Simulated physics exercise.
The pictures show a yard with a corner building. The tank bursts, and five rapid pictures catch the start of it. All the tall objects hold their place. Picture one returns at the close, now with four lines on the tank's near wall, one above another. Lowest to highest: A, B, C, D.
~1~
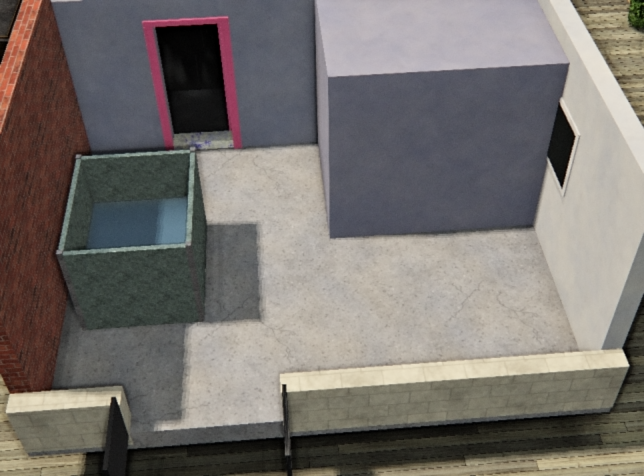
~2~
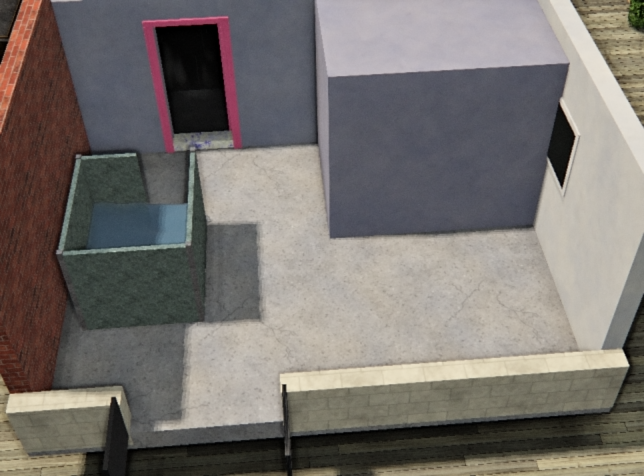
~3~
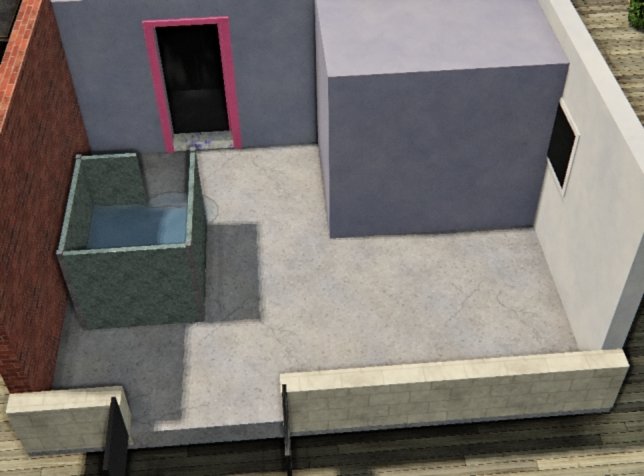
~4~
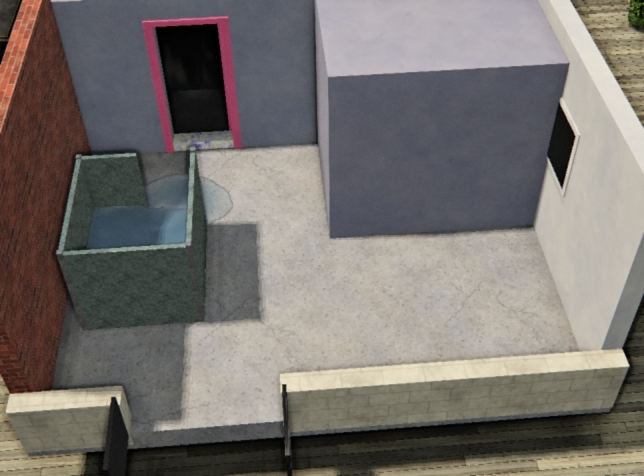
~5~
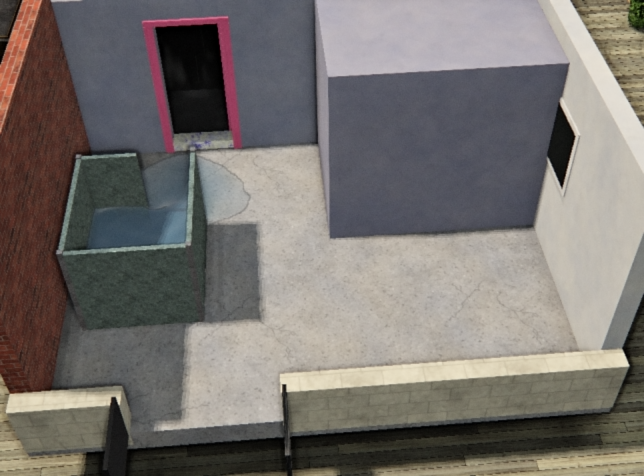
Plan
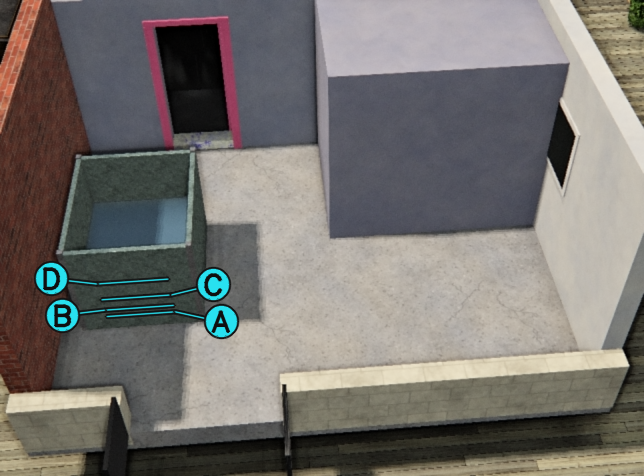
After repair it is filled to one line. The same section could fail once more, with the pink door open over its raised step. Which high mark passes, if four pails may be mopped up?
Take B.
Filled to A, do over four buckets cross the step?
No, not at all.
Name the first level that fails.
The answer is C.
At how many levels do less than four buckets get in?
Two.
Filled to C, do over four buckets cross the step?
Yes, that goes wrong.
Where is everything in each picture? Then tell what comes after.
Water in the tank at rest, its middle at (141, 242); foot of the pink doorway at (204, 149); open gate at (201, 377).
Water covers 1 % of the ground, its front hidden from here.
Water covers 3 % of the ground and shows as far out as (208, 202).
Water covers 5 % of the ground, its front hidden from here.
Water covers 10 % of the ground and shows as far out as (209, 166).
On the marked copy, A at (141, 314); B at (139, 307); C at (136, 297); D at (132, 281); from the bottom up A, B, C, D.
With A, nothing gets over.
With B, a bucket or two gets in.
With C, about 9 bucketfuls get in.
With D, dozens of bucketfuls pour in.
